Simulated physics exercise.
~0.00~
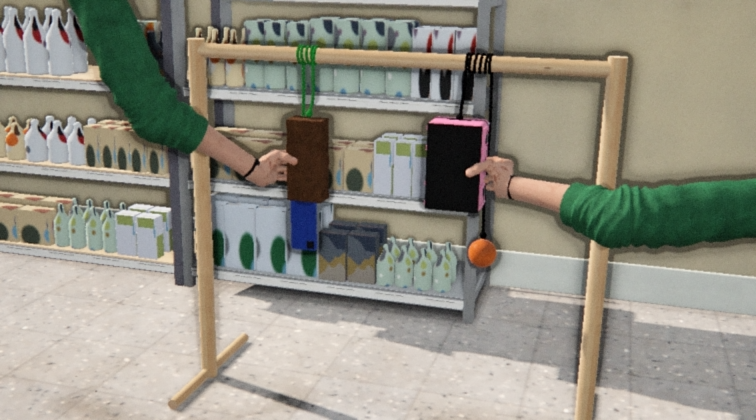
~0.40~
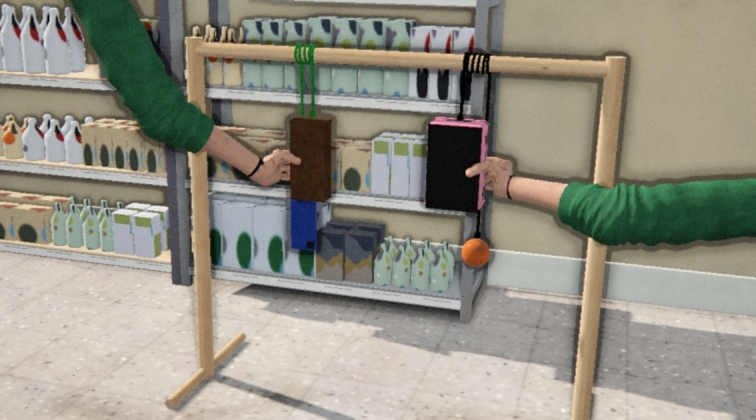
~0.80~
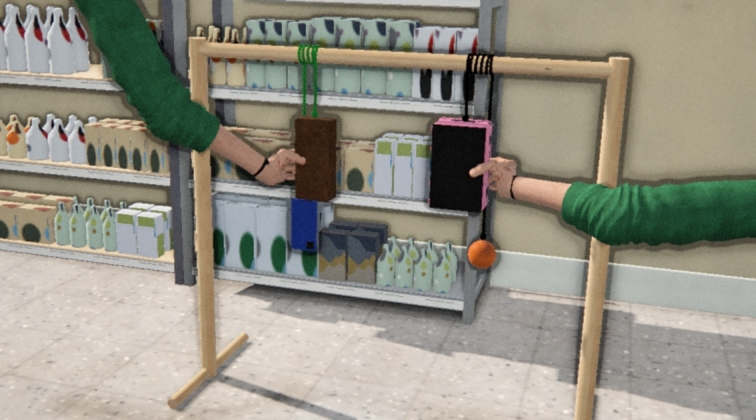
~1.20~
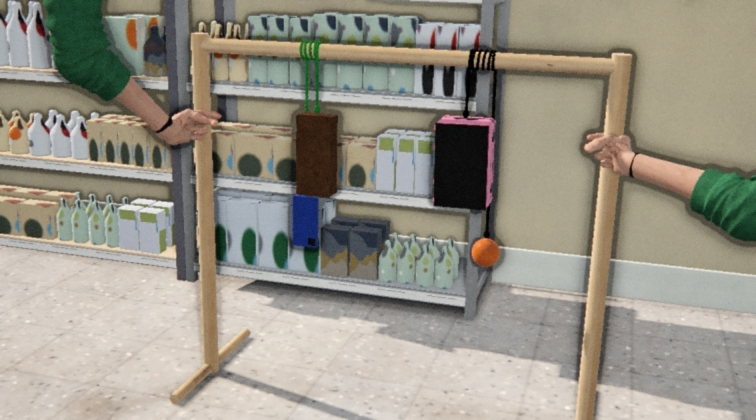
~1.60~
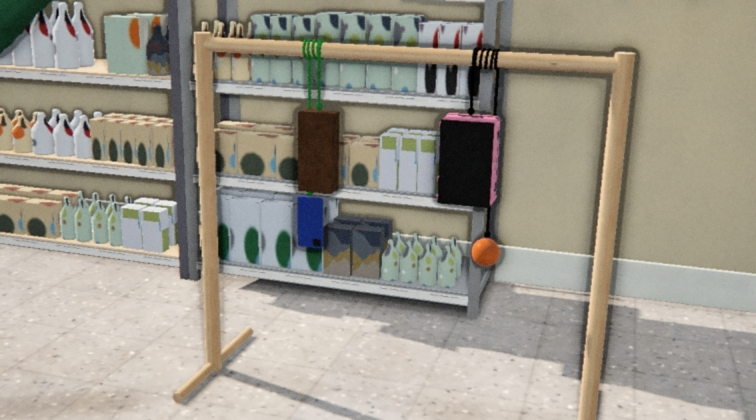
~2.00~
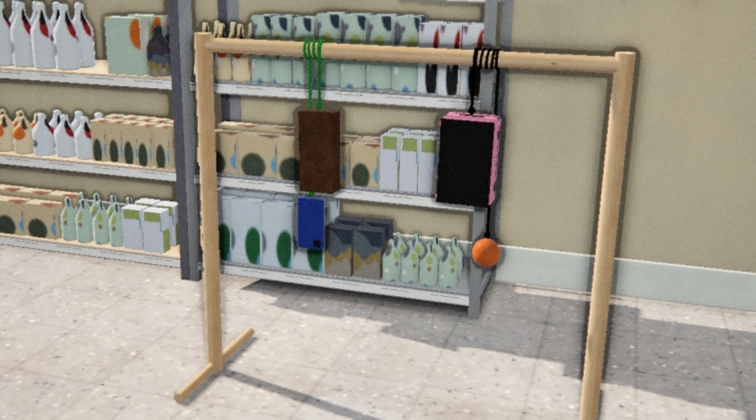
In a store aisle, two hands release a hanging brown brick and pink case, which stay hanging.
